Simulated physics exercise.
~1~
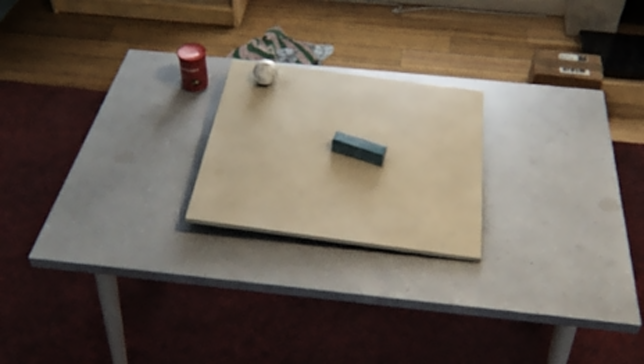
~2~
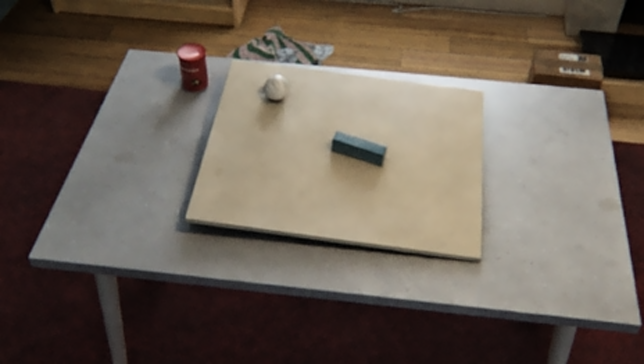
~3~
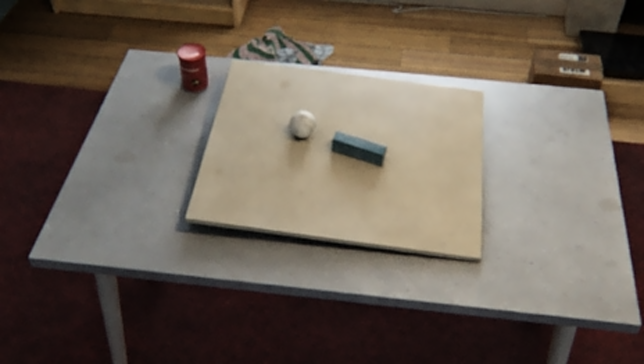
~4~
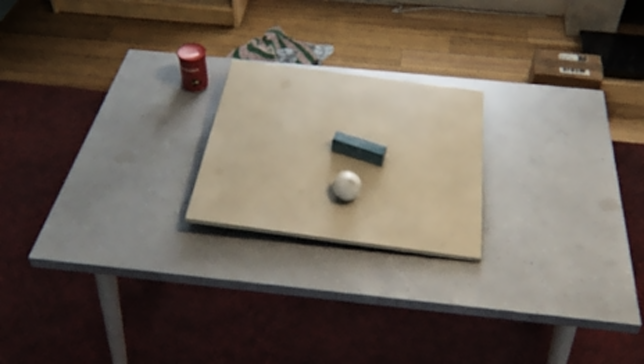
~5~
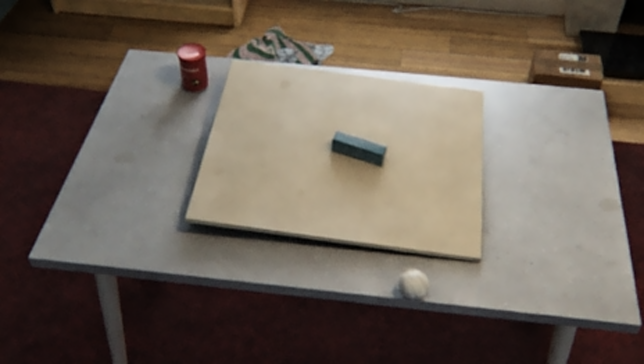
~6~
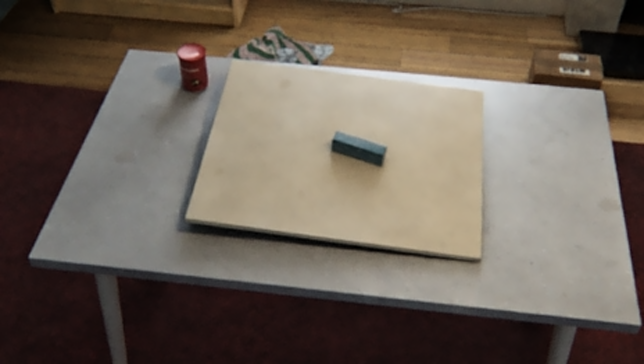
A pale grey table stands on a dark red rug beside a wooden floor, seen from above at an angle by a still camera. A tan board lies on the table with a small dark teal block near its middle, and a red tin stands at the table's far left corner. A small white onion starts near the board's far left edge and rolls toward the near side, drifting right. It passes just left of the block, leaves the board's near edge and reaches the table's front edge. Finally it is out of sight, while the board, block and tin remain in place.
